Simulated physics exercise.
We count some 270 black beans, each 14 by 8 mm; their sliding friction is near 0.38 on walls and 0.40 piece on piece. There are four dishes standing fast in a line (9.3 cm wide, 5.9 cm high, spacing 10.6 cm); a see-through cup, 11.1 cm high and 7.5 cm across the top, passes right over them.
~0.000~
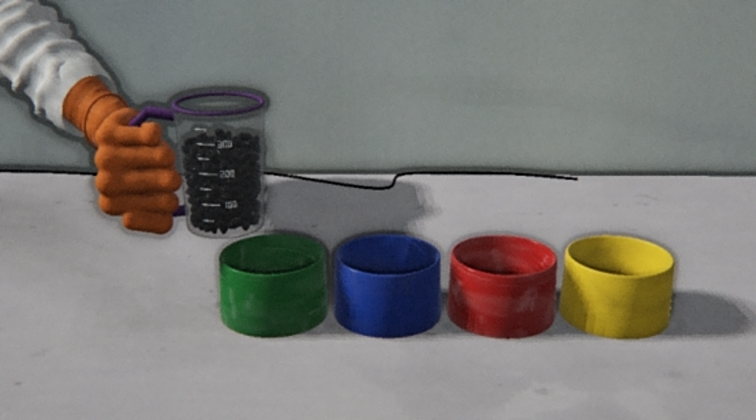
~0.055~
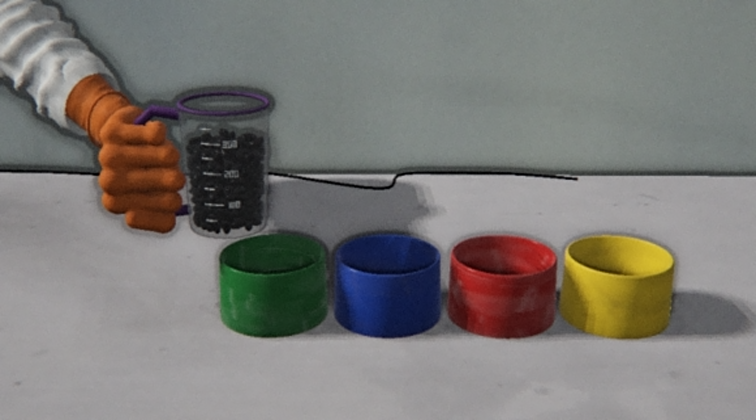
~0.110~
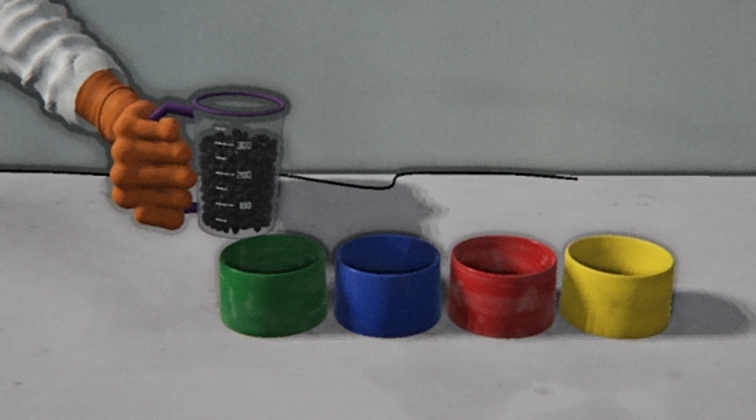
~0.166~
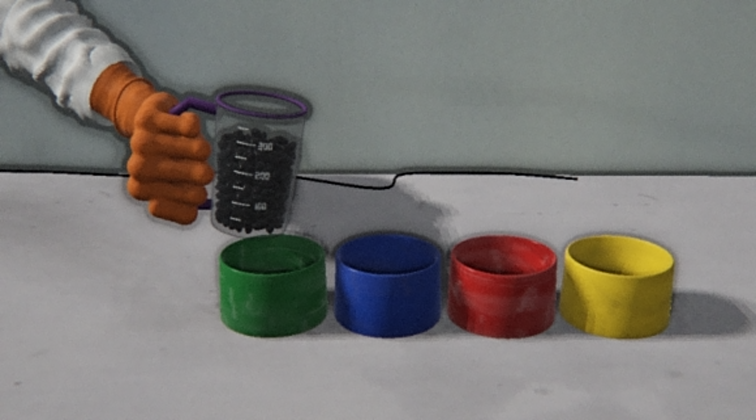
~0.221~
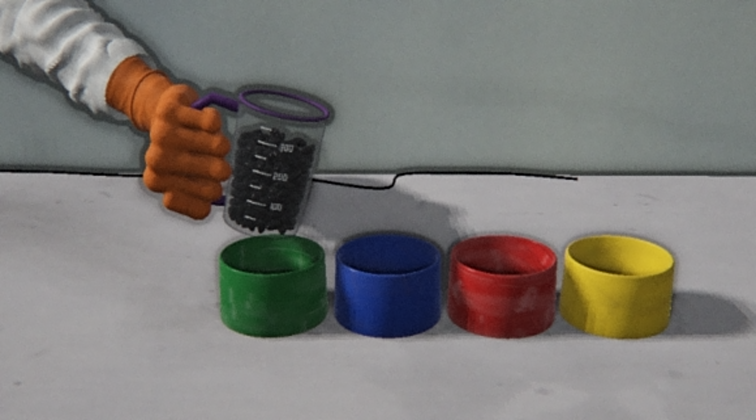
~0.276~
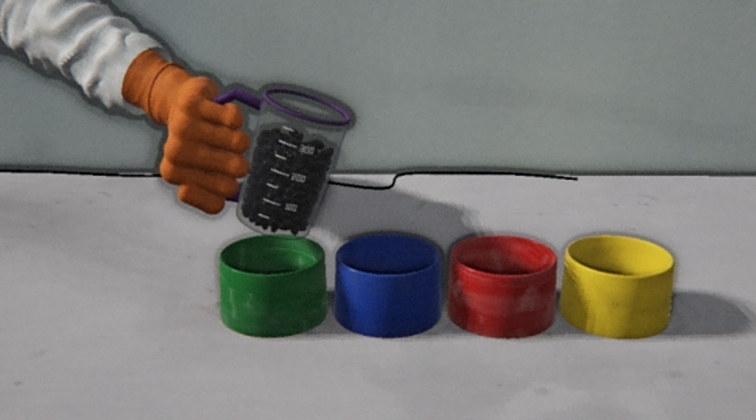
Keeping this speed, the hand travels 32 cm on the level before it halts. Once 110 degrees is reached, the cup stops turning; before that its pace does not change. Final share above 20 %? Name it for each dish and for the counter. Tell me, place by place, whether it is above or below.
Red: Below the mark; blue: Below the mark; green: Below the mark; yellow: Above the mark; counter: Below the mark.
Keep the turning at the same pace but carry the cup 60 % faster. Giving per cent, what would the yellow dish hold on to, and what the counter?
Shares - yellow 90, counter 10.
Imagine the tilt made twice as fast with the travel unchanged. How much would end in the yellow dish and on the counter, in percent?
In the yellow dish 70; on the counter 10.
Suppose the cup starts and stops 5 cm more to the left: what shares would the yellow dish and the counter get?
Yellow: 100, counter: 0.
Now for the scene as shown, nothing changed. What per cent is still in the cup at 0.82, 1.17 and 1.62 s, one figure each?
In order, near 100 %, 100 % and 50 %.
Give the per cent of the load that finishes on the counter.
About 15 %.
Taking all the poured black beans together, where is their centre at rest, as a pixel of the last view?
Approximately (629, 291) in the last picture.
Then, at 0.82 s, tilt 62 degrees; cup holds 100 %.
After 1.17 s, tilt 90 degrees; cup holds 100 %.
Then, at 1.62 s, tilt 110 degrees; cup holds 50 %, yellow 40 %.
In the end, at 3.1 s, red 0 %, blue 0 %, green 0 %, yellow 85 %, counter 15 %.
